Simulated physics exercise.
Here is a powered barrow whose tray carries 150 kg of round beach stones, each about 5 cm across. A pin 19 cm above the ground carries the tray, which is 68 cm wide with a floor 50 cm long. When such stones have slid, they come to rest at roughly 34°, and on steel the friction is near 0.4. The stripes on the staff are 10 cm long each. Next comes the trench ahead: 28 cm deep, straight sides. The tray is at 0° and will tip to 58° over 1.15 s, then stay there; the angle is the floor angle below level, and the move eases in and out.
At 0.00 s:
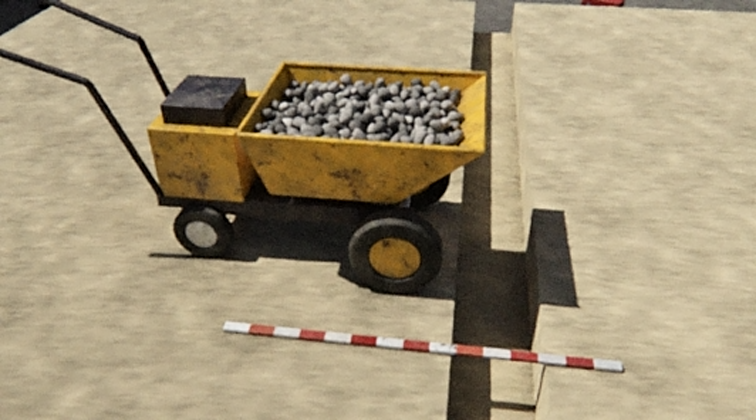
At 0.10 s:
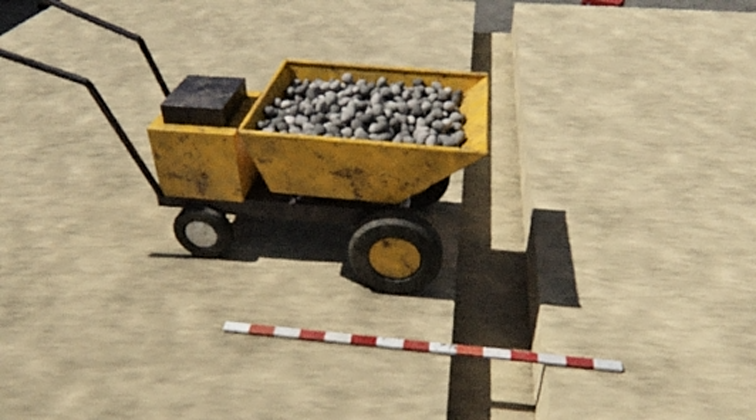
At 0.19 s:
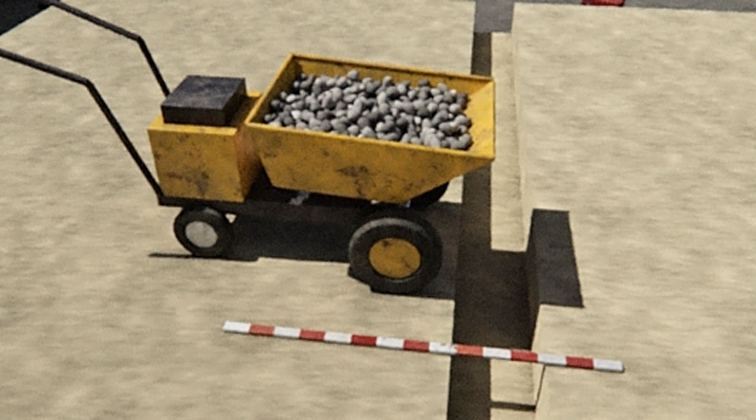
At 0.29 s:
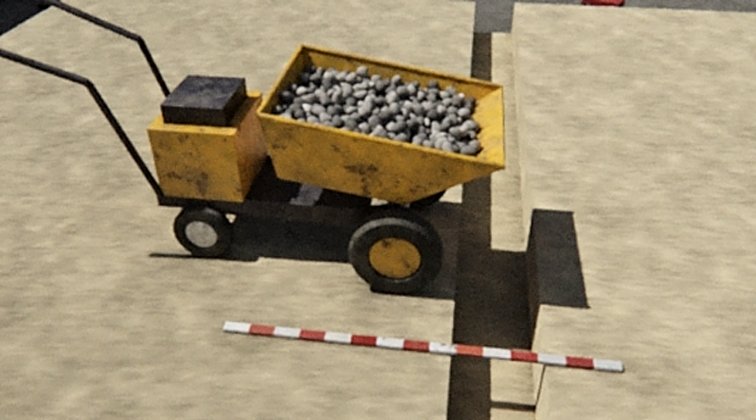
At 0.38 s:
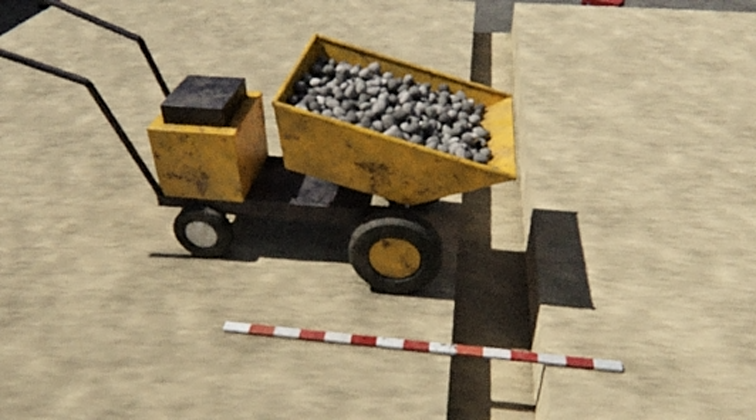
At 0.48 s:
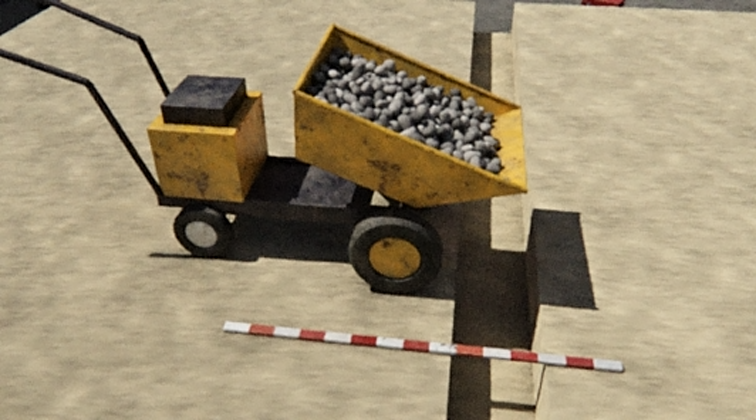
A yellow powered barrow with black handles stands on pale, sandy ground beside a narrow trench, seen from above and to one side in sunlight. Its tray, on the right, is heaped with grey rounded stones, and a red-and-white striped staff lies in front. The tray tilts slowly, then faster, its left end rising and its lip dipping rightward, while the barrow and camera stay still.
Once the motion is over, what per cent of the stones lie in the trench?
19 %.
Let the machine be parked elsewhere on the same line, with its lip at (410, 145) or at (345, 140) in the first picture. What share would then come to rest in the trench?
Roughly 75 in a hundred from the first, 90 in a hundred from the second.
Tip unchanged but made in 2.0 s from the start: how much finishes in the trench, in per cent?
Expected share: Around 20%.
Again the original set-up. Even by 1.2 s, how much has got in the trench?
About 0 per cent by then.
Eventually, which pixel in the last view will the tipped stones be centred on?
The tipped stones centre close to (594, 258).
After 0.9 s the floor is at 49°; 100 % in the tray; the foremost stones are at (540, 212).
After 1.2 s the floor is at 58°; 73 % in the tray, 27 % past the trench; the foremost stones are at (626, 264).
After 1.6 s the floor is at 58°; 33 % in the tray, 67 % past the trench; the foremost stones are at (742, 275).
After 3.5 s the floor is at 58°; 0 % in the tray, 19 % in the trench, 81 % past the trench; the foremost stones are past the picture's edge.
